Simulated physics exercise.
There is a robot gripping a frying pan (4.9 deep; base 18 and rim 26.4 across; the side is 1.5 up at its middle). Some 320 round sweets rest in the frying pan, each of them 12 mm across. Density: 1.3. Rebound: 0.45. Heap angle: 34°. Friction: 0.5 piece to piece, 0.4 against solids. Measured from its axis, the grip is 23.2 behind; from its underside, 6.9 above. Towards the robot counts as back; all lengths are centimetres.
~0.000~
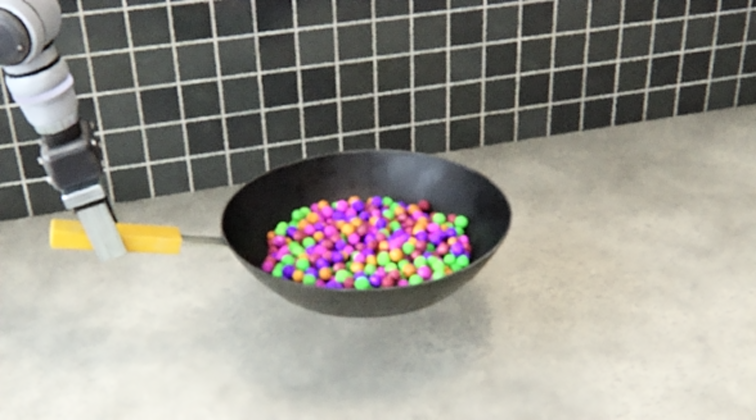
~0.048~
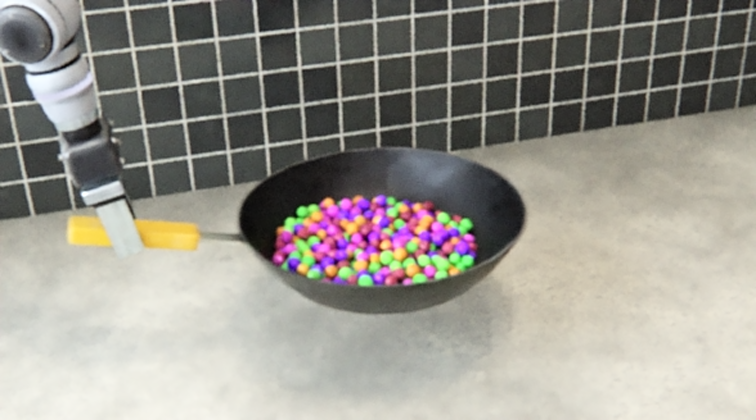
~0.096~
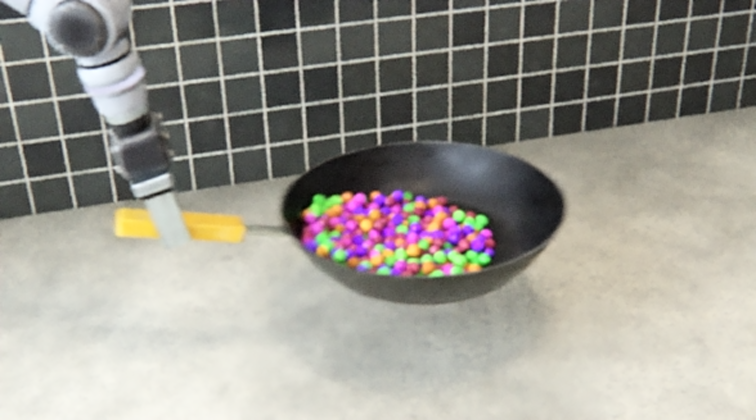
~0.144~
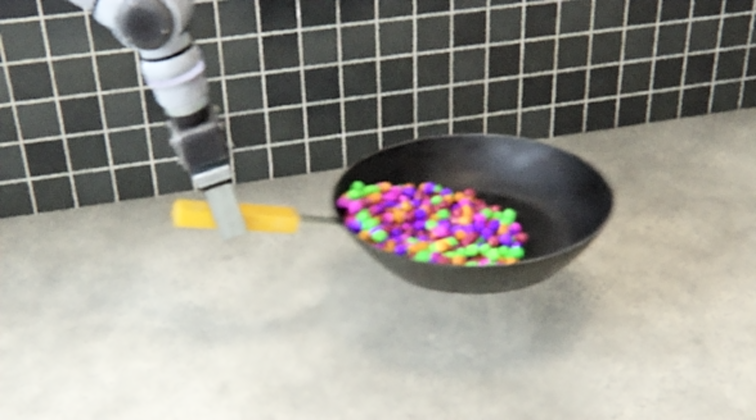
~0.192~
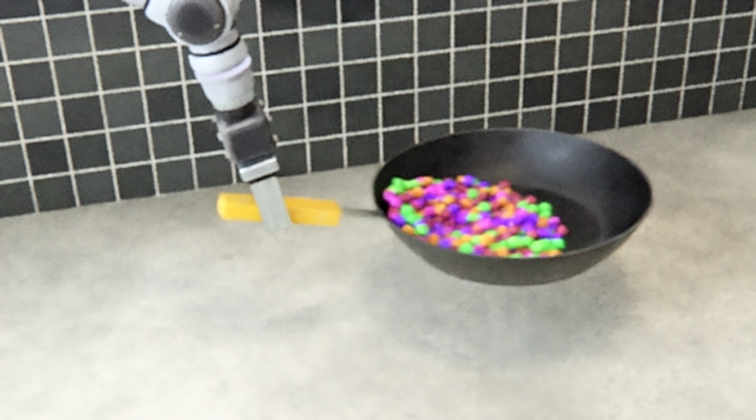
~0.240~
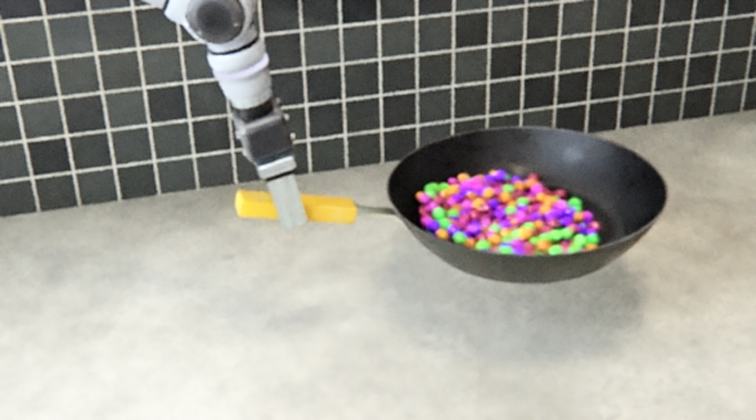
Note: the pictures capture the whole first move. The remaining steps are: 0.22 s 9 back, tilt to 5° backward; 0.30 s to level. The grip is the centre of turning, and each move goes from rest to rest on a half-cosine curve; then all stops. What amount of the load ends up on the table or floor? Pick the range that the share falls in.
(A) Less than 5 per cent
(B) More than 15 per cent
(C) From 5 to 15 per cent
(A) Less than 5 per cent.
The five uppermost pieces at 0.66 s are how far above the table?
14 cm, more or less.
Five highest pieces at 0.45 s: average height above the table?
About 19 cm.
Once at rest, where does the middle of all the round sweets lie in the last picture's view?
Close to (442, 237) in the last view.
After 0.45 s, tilted 5° backward, highest piece 19 above the table; 323 in the frying pan, 1 in flight or on a rim.
After 0.66 s, tilted 1° backward, highest piece 14 above the table; 323 in the frying pan, 1 in flight or on a rim.
After 0.96 s, level, highest piece 13 above the table; 323 in the frying pan, 1 on the table or floor.
After 2.01 s, level, highest piece 13 above the table; 323 in the frying pan, 1 on the table or floor.
At rest, 323 in the frying pan, 1 on the table or floor. That is 0 % on the table or floor.
